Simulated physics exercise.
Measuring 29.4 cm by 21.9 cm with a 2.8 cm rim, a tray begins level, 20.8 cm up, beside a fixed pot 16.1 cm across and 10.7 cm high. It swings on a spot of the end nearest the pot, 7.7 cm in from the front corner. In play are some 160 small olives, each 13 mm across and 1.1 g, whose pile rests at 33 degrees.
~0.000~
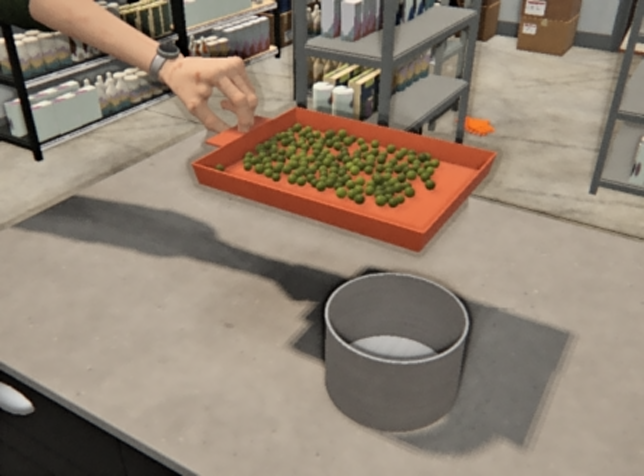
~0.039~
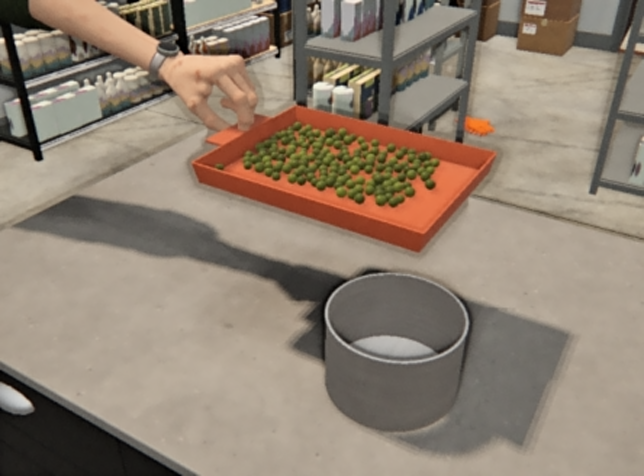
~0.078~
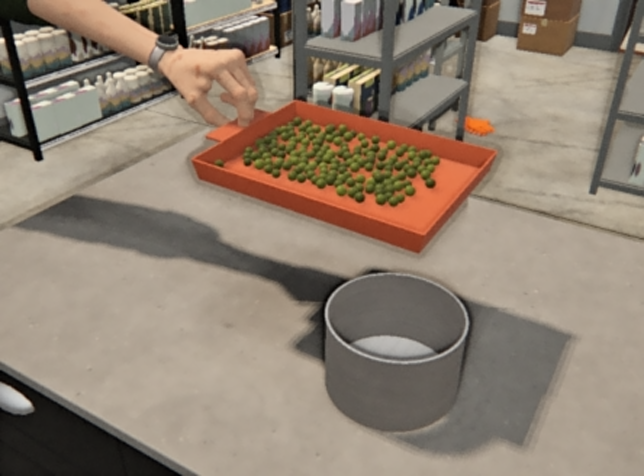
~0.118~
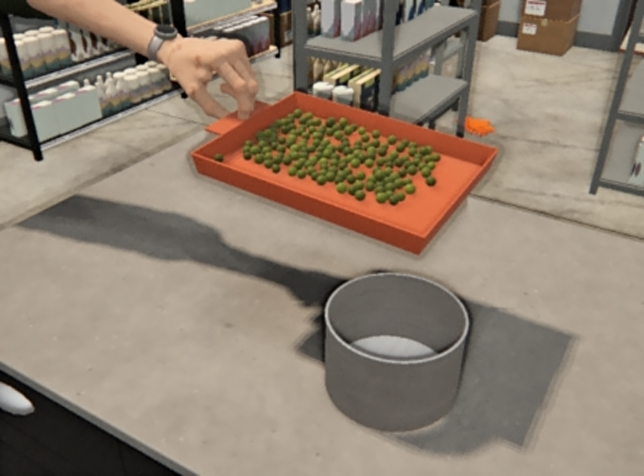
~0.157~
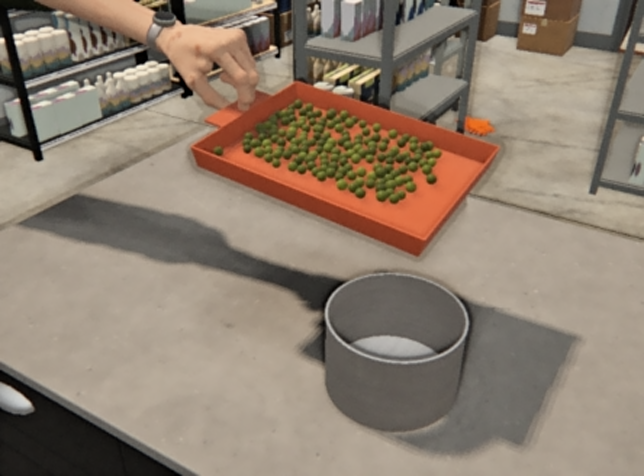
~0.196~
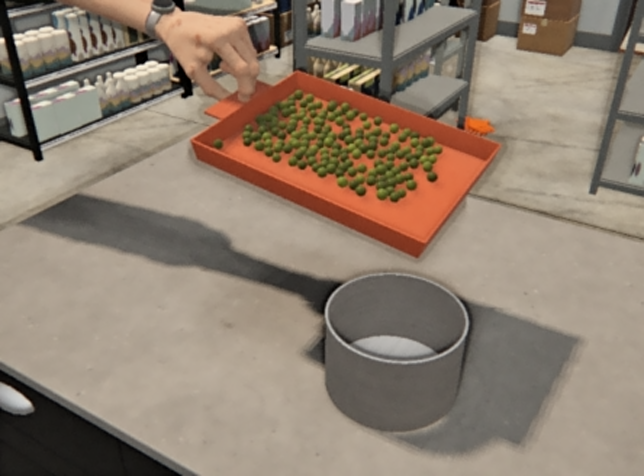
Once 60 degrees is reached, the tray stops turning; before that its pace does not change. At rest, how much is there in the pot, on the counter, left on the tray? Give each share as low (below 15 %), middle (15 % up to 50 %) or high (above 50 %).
Pot - low, counter - low, tray - high.
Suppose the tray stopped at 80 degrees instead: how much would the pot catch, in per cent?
Around 50 %, I reckon.
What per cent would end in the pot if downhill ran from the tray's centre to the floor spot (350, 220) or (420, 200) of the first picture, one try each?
Near 5 and 0 per cent, in that order.
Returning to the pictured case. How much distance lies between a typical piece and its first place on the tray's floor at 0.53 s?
5 cm.
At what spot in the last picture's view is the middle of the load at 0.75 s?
(394, 178), roughly.
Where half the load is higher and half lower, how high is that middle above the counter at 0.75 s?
Roughly 26 cm.
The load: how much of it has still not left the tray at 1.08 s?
Around 95 percent.
After 0.53 s, tilt 35 degrees; the tray holds 100 %, the pot 0 %.
After 0.75 s, tilt 51 degrees; the tray holds 100 %, the pot 0 %.
Then, at 1.08 s, tilt 60 degrees; the tray holds 95 %, the pot 0 %.
By 1.8 s all is still; pot 5 %, counter 0 %, tray 95 %.
